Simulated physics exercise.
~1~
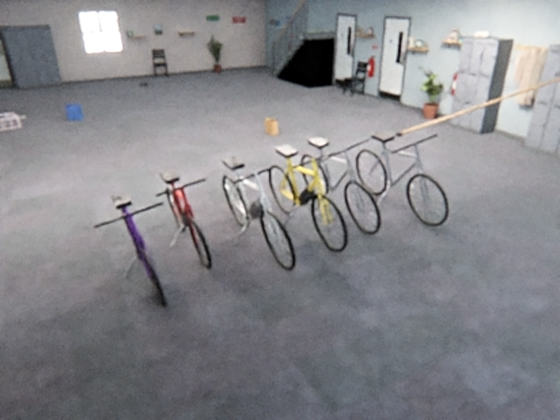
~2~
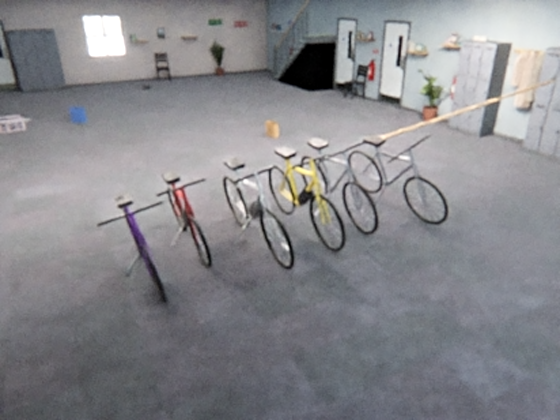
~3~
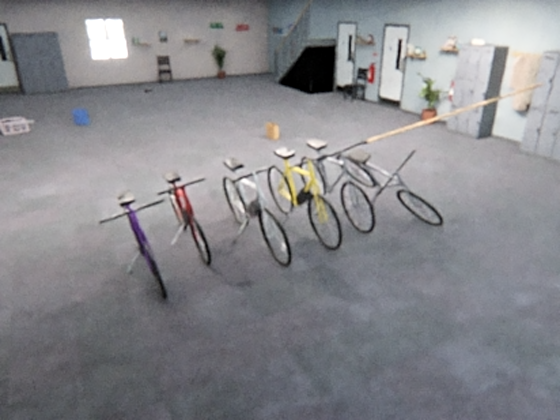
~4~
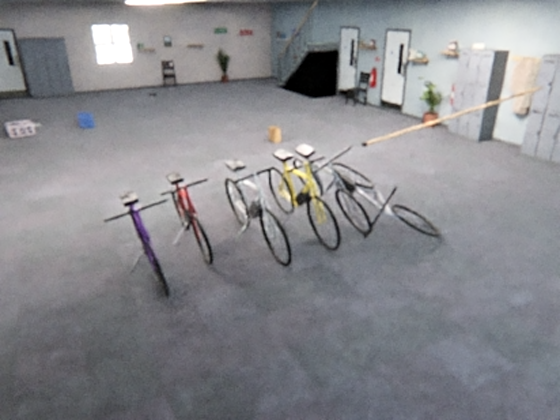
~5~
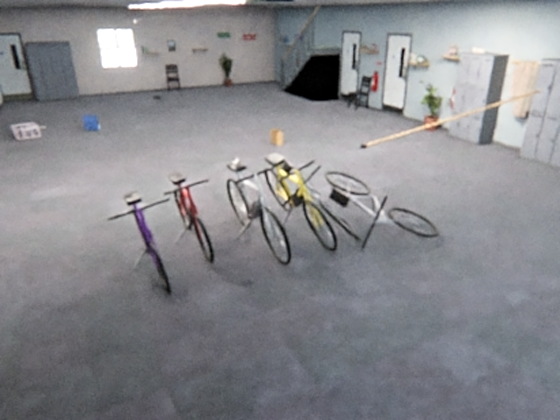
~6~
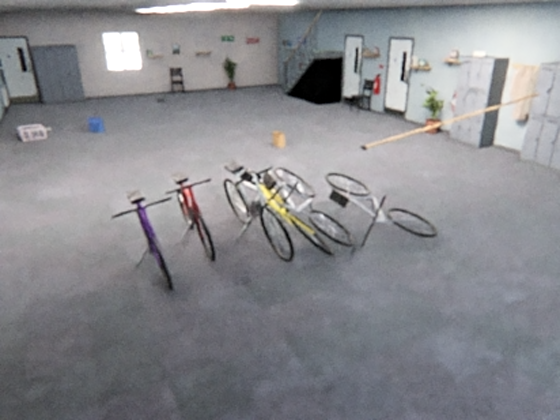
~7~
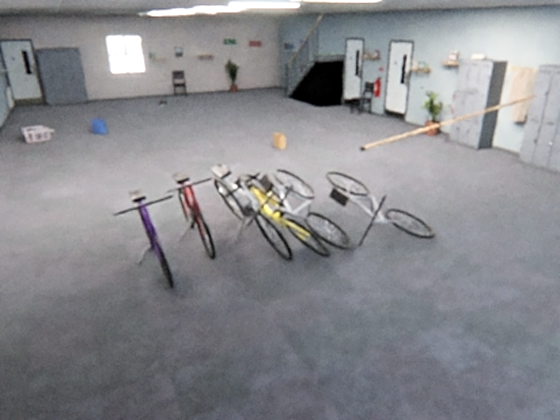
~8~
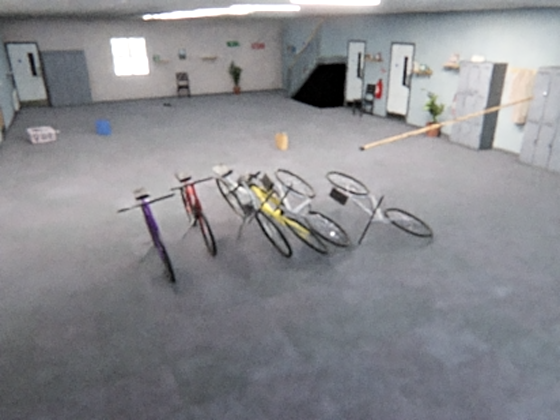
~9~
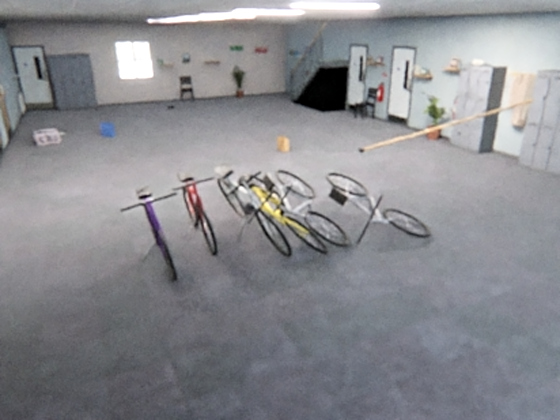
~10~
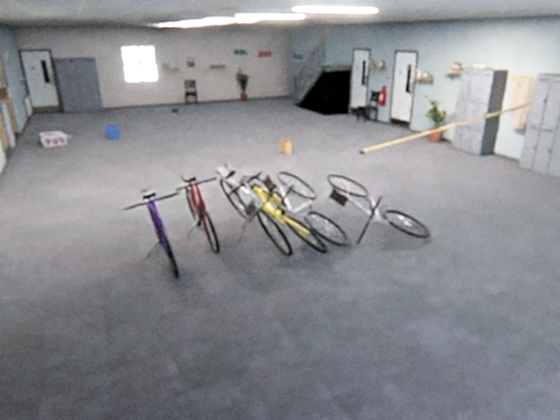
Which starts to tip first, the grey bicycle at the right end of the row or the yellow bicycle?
The grey bicycle at the right end starts to tip first, and the yellow bicycle begins to go over only later, once the end one is already down.
